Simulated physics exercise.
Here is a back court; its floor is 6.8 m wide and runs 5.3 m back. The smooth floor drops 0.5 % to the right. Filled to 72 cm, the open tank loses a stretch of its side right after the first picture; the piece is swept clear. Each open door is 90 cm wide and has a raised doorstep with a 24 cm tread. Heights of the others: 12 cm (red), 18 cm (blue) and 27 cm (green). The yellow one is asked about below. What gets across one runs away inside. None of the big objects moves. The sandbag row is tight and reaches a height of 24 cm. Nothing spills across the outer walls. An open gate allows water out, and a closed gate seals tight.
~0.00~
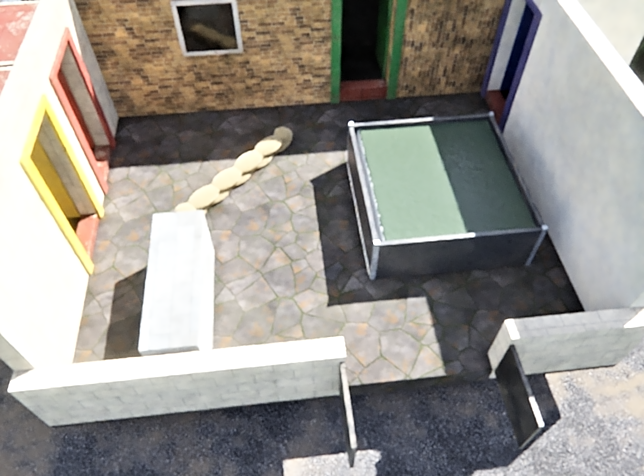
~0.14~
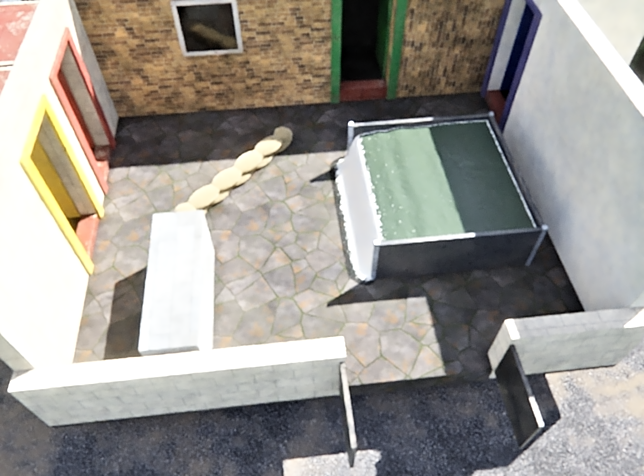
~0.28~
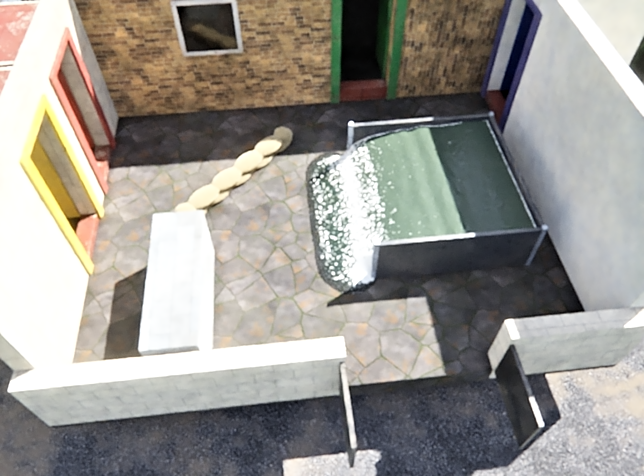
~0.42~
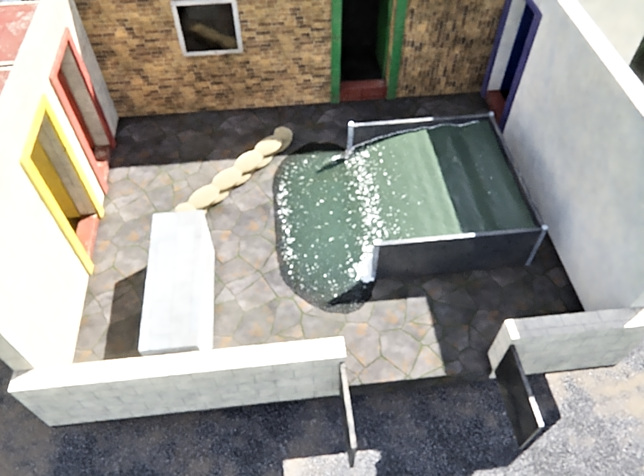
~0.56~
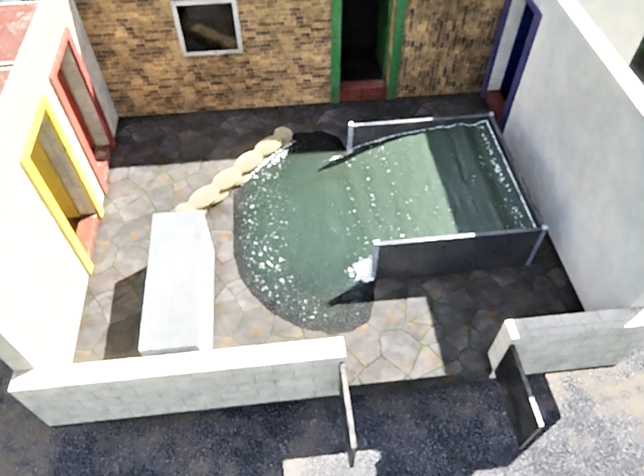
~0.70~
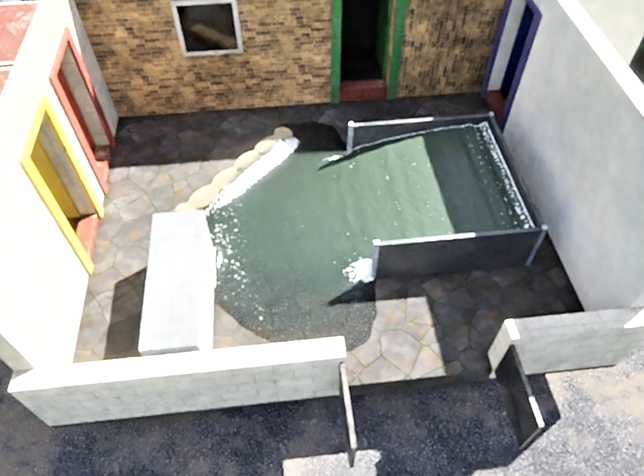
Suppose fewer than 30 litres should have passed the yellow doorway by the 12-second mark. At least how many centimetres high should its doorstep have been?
I would say at least 29 cm.
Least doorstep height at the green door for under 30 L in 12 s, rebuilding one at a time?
I'd raise green to close to 8.5 cm.
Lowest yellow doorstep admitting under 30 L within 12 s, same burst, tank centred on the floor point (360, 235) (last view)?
Then about 30 centimetres at the least.
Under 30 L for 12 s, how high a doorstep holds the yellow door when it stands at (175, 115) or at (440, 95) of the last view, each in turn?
Roughly 11.0 and 13.0 cm.
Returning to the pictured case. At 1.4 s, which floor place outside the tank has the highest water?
Look close to (205, 235).
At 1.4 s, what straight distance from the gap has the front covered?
About 4.2 m.
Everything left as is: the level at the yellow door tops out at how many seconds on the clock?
Approximately 2.8 s.
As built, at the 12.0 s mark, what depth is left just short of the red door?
Depth: Near 5.5 cm.
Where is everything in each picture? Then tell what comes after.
The first picture shows the open tank at (439, 176) is whole and still, 72 cm deep; the yellow door at (70, 196) is dry.
In the second picture, the front is at (339, 200), 0.3 m from the gap at (362, 205); 0.4 m2 of floor is wet, 72 cm left at the back.
In the third picture, water pours out at (362, 206) and has run 0.7 m, to (320, 257); about 12 cm deep outside, 72 cm at the back.
In the fourth picture, the front is at (283, 261), 1.3 m from the gap at (362, 207); 3.4 m2 of floor is wet, 72 cm left at the back.
In the fifth picture, the front is at (242, 261), 1.9 m from the gap at (362, 207); 5.6 m2 of floor is wet, 67 cm left at the back.
In the sixth picture, water pours out at (362, 208) and has run 2.5 m, to a hidden place; about 9 cm deep outside, 60 cm at the back; 1.6 m in a straight line remain to the yellow door at (70, 196).
After 1.4 s water covers 40 % of the floor, deepest (48 cm) near (205, 235); 14 cm at the yellow door, 7 litres in over its 13 cm doorstep.
After 3.0 s water covers 75 % of the floor, deepest (36 cm) near (230, 379); 27 cm at the yellow door, 207 litres in over its 13 cm doorstep.
After 12.0 s water covers 95 % of the floor, deepest (14 cm) near (377, 155); 5 cm at the yellow door, 258 litres in over its 13 cm doorstep.
At the yellow door as built, the water arrived by 1.1 s and peaked near 28 cm at 2.8 s.
Run again over the same 12 s with other heights there, 68 litres in over 24 cm, 14 litres over 32.5 cm. The limit of 30 litres is kept from about 29 cm up.
